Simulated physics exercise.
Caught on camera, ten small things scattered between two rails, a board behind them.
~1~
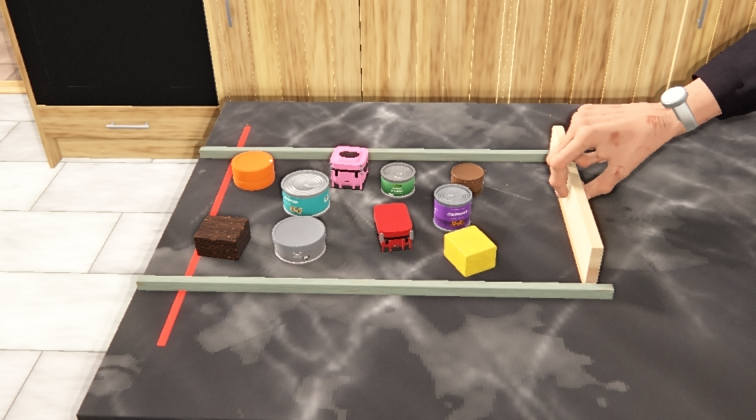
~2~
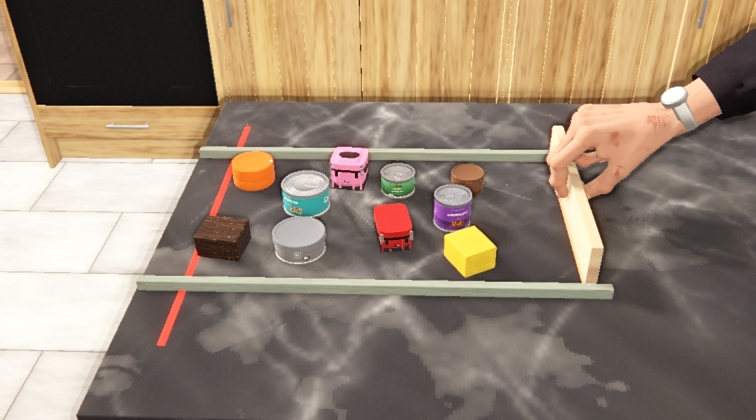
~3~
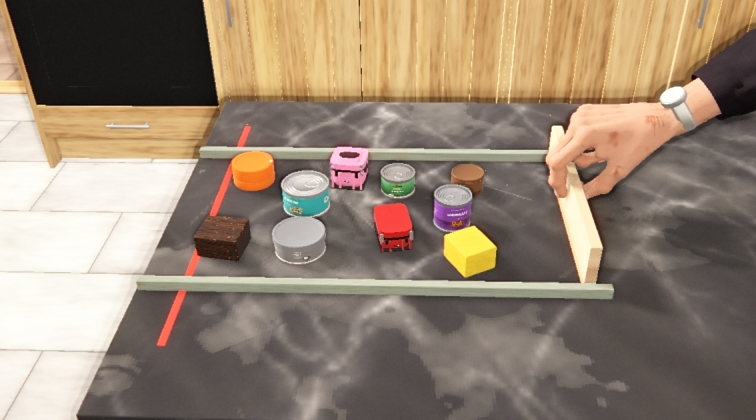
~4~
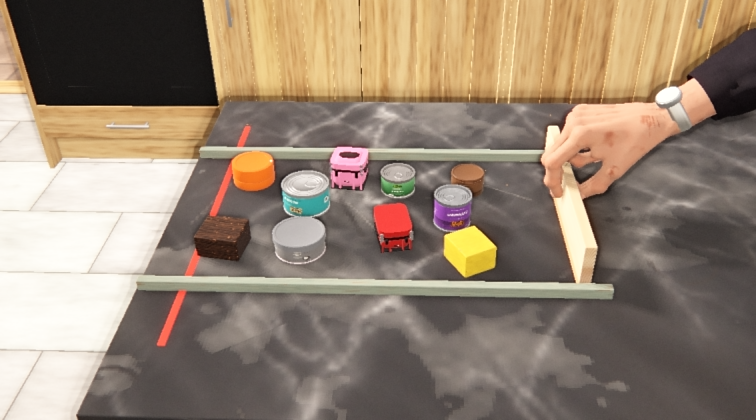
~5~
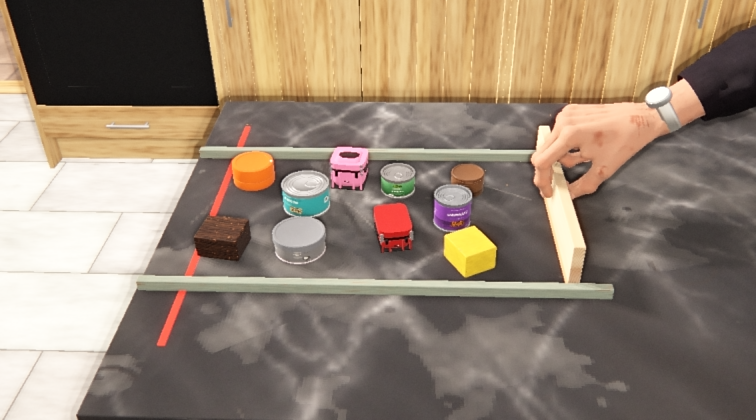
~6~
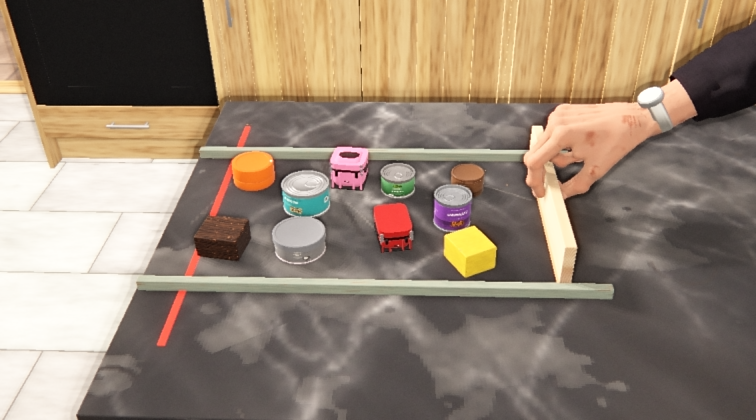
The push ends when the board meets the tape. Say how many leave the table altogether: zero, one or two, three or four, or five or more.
The number that fall off is five or more.
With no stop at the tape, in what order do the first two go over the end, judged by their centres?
In order: The black block, then the grey pot.
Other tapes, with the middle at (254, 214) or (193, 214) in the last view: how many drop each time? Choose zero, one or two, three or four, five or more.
The falls would be just one or two; at least five.
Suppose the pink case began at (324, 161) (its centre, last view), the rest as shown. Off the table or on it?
It stays on.
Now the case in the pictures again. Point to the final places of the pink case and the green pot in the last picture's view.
Near (215, 154) and (192, 192).
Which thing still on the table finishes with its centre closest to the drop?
That is the green pot.
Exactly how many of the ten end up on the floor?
Exactly 5.
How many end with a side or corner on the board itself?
That makes 4.
Soon after, none off yet; black block at rest near (223, 238); orange lid at rest near (254, 171); turquoise pot at rest near (306, 195).
In the end, the number that fall off is five or more; gone, red case, grey pot, turquoise pot, orange lid and black block.
